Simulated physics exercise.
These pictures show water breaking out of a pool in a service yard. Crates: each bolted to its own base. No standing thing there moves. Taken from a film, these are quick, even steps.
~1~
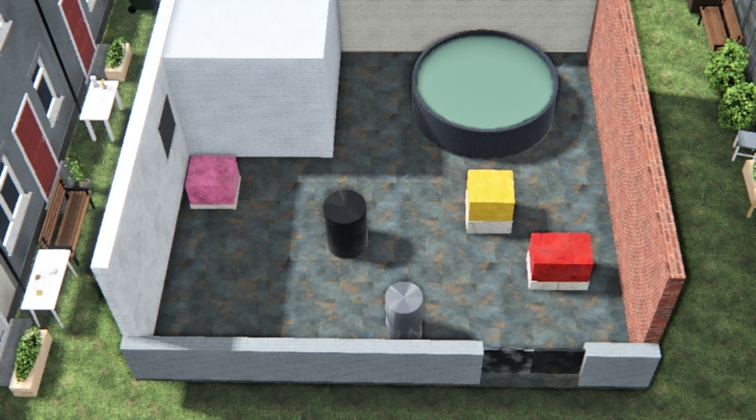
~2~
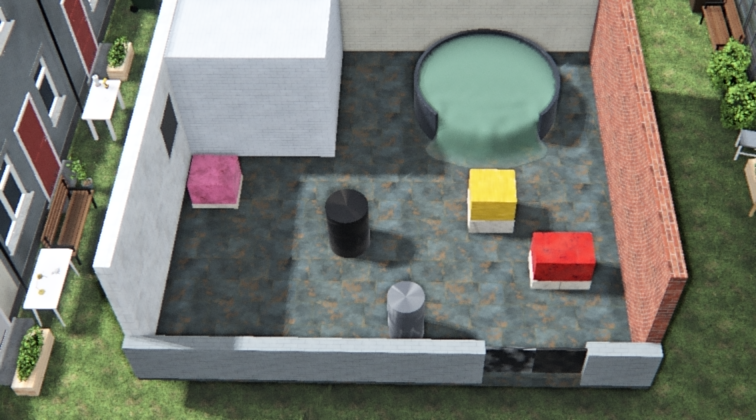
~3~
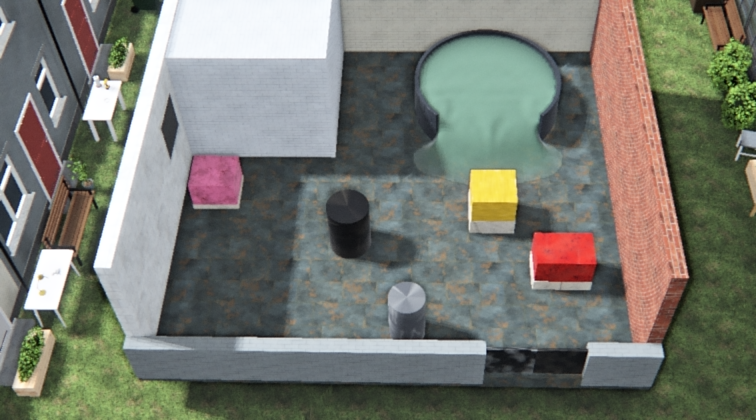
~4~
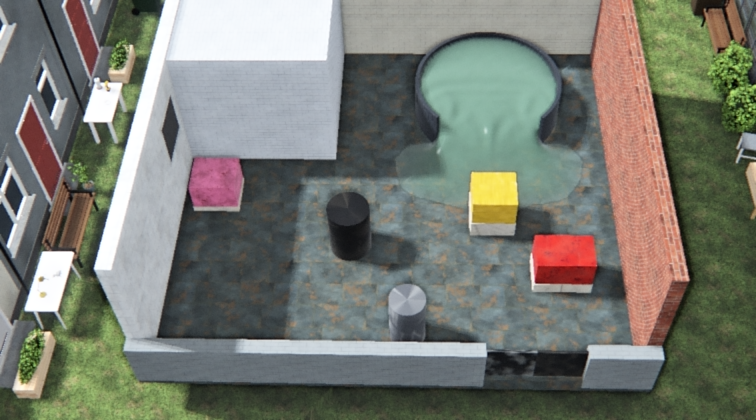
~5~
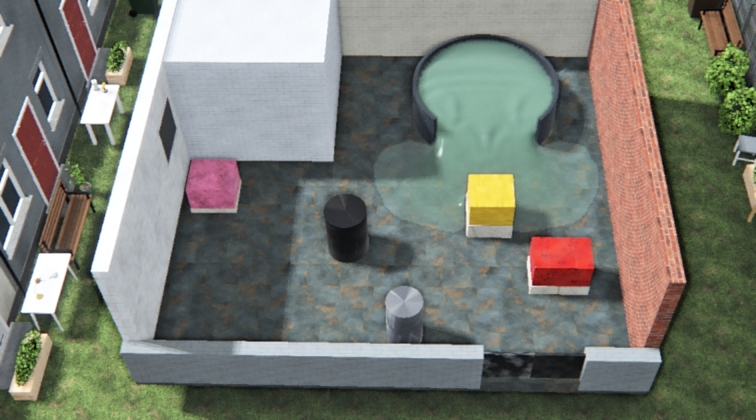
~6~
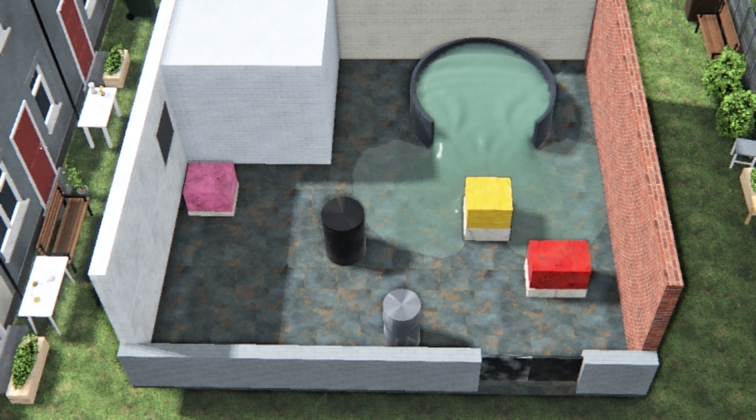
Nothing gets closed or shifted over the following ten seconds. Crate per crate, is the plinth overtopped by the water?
My prediction: The red crate ends up wet, the pink crate ends up wet, the yellow crate ends up wet.
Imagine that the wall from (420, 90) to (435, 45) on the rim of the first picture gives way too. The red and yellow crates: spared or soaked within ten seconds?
Result - red crate stays clear, yellow crate stays clear.
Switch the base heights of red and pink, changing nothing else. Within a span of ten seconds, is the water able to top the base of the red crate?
Red crate: Drenched.
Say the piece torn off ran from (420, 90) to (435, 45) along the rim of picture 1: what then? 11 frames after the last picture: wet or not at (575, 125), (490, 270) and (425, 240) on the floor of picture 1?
Spared, then spared, then spared.
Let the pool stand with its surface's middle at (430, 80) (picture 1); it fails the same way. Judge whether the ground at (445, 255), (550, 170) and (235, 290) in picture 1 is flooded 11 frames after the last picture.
Results in order - swamped, swamped, swamped.
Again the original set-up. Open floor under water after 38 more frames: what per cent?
85 %, roughly.
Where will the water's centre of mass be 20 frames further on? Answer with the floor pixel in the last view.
Near (458, 216).
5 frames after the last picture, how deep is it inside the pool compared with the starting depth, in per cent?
I'd say around 62 per cent.
A moment on, water covers 35 % of the floor; the red crate water round its plinth, the pink crate not reached, the yellow crate water round its plinth.
Next, water covers 50 % of the floor; the red crate water round its plinth, the pink crate not reached, the yellow crate water round its plinth.
Then, water covers 75 % of the floor; the red crate water round its plinth, the pink crate water round its plinth, the yellow crate water round its plinth.
Later, water covers 85 % of the floor; the red crate water round its plinth, the pink crate water round its plinth, the yellow crate water round its plinth.
In the end, water covers 100 % of the floor; the red crate was topped, the pink crate was topped, the yellow crate was topped.
